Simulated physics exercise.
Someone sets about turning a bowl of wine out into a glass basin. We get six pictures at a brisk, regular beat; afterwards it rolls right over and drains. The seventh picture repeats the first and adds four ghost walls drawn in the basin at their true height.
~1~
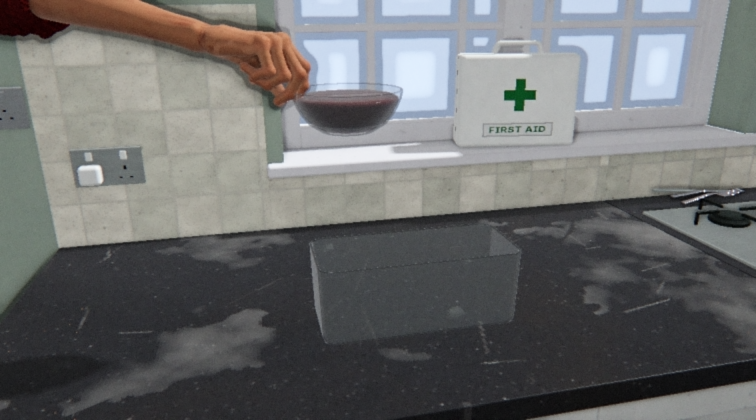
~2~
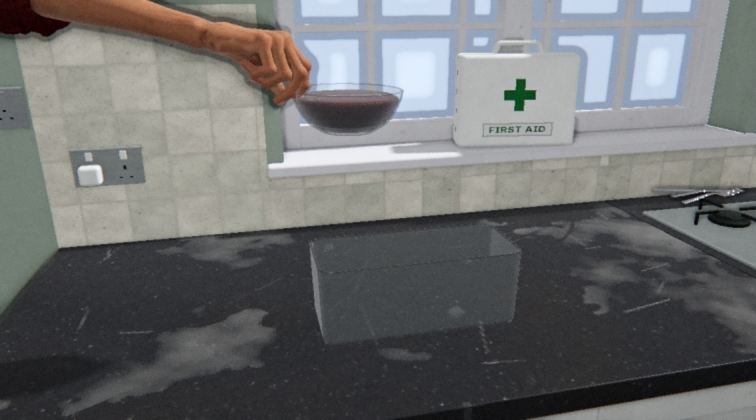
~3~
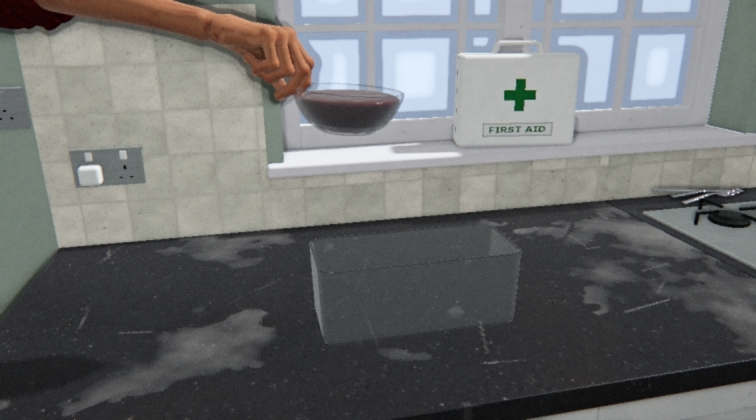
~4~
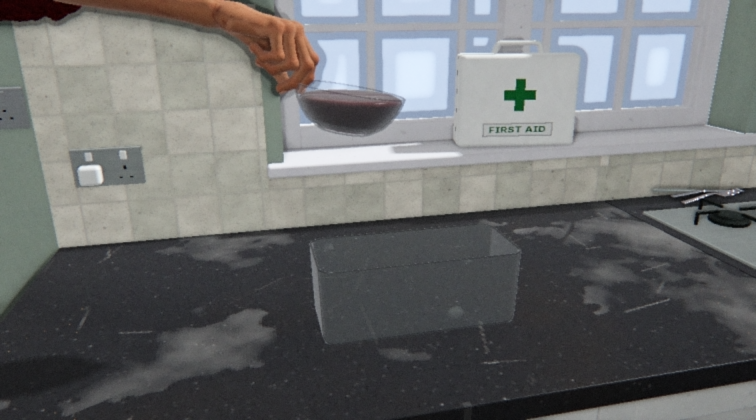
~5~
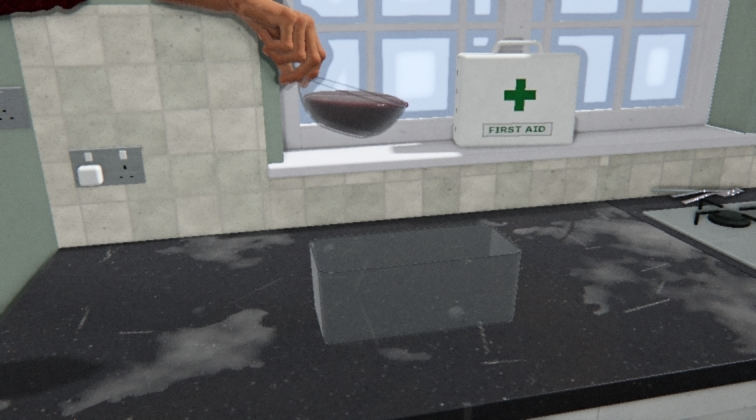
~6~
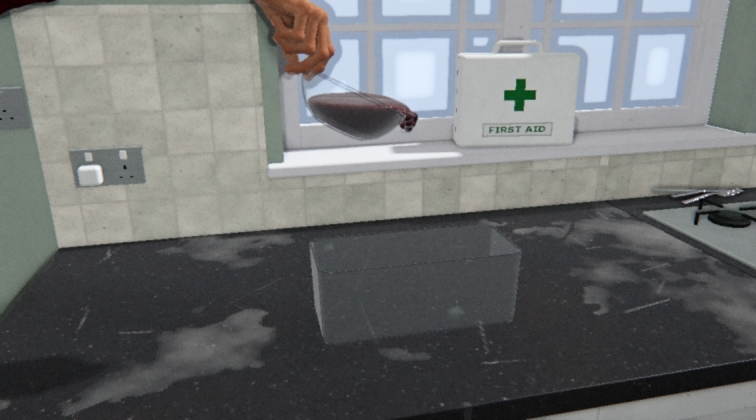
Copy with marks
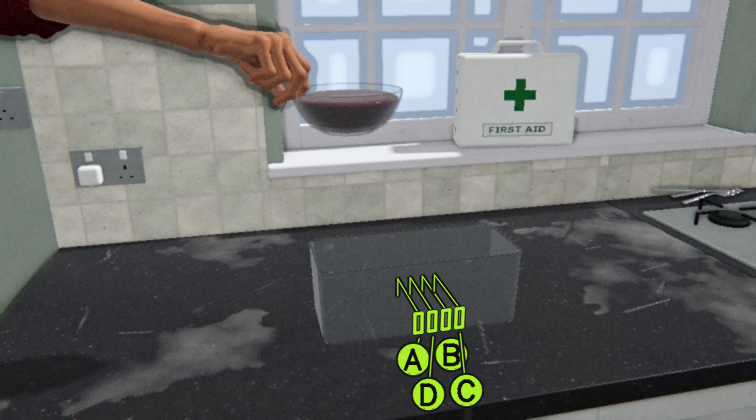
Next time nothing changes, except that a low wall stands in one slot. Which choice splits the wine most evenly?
C beats the others.
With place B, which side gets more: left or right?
The right one.
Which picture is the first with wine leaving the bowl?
Picture 5.
On the marked copy, A at (419, 338); B at (446, 334); C at (460, 332); D at (433, 336).
With A, about 14 % ends left of the wall and 84 % right of it.
With B, about 34 % ends left of the wall and 64 % right of it.
With C, about 46 % ends left of the wall and 52 % right of it.
With D, about 25 % ends left of the wall and 73 % right of it.
